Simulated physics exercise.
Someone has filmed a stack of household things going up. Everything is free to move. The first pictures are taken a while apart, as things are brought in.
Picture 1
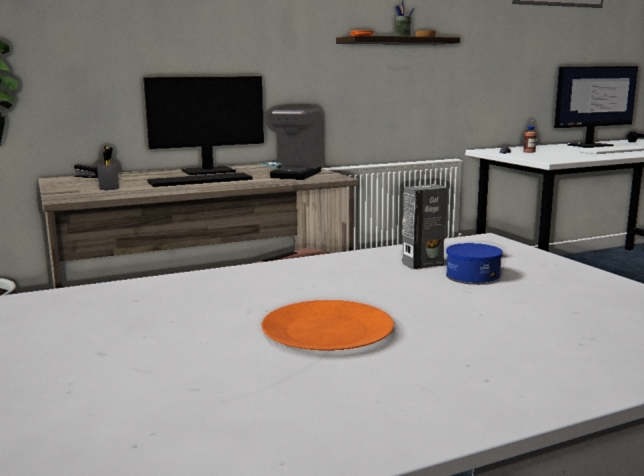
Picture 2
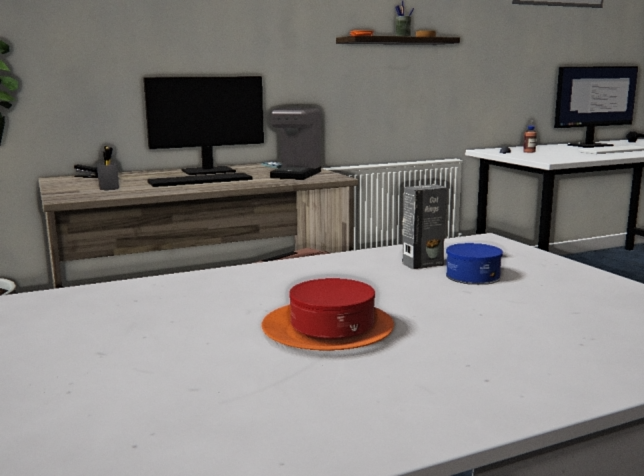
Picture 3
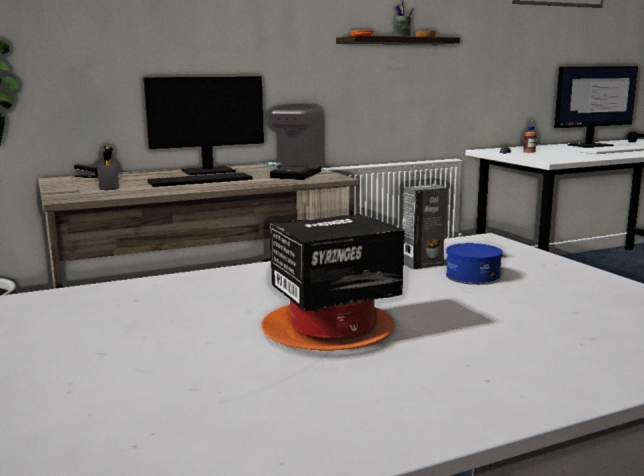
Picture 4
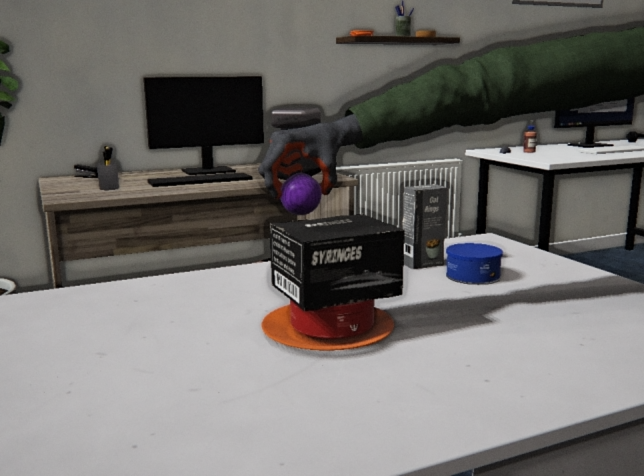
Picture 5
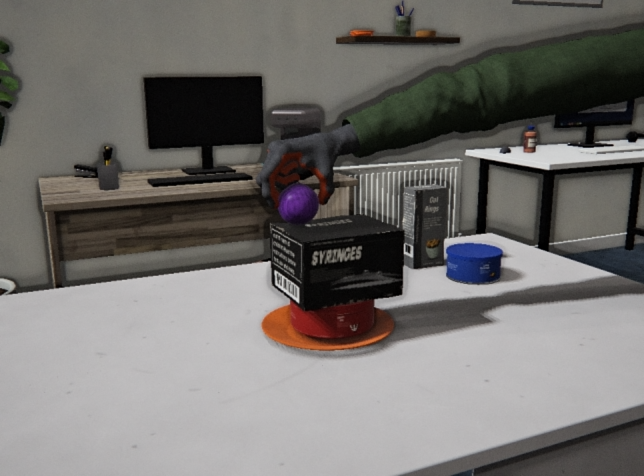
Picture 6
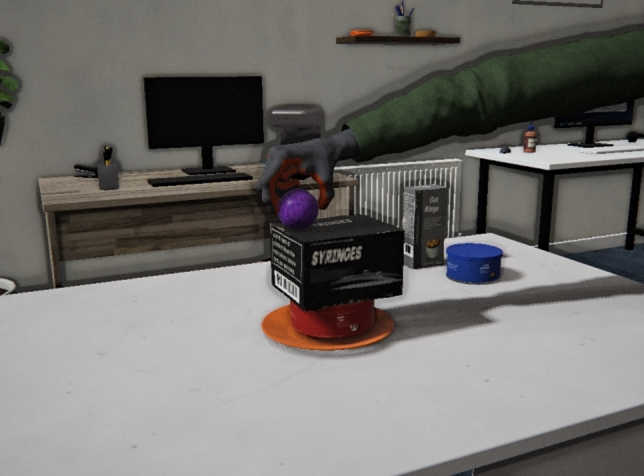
A stack built up on a white table, with a red tub and then a black syringes box appearing on an orange plate, before a gloved hand lowered a purple onion onto the box.
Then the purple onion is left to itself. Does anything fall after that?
In the end the pile keeps its balance.
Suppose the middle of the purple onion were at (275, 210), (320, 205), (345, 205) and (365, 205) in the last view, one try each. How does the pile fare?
In the first case it gives way; in the second case it stays up; in the third case it keeps its balance; in the fourth case it holds.
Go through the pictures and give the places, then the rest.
In the first picture, the last thing is not in view yet; orange plate (328, 327).
In the second picture, the last thing is not in view yet; grey carton (424, 227).
In the third picture, the last thing is not in view yet.
The fourth picture shows still above its spot; purple onion (301, 194); blue tub (474, 263).
The fifth picture shows still above its spot; purple onion (298, 204); black box (336, 259).
The sixth picture shows in place under the hand; purple onion (298, 209).
Then, 0.30 s after the last picture, nothing has stirred.
Then, 1.20 s after the last picture, purple onion resting near (298, 210).
At rest, all 6 in place. Seen from the same camera at the end, purple onion near (298, 210). The pile stays up.
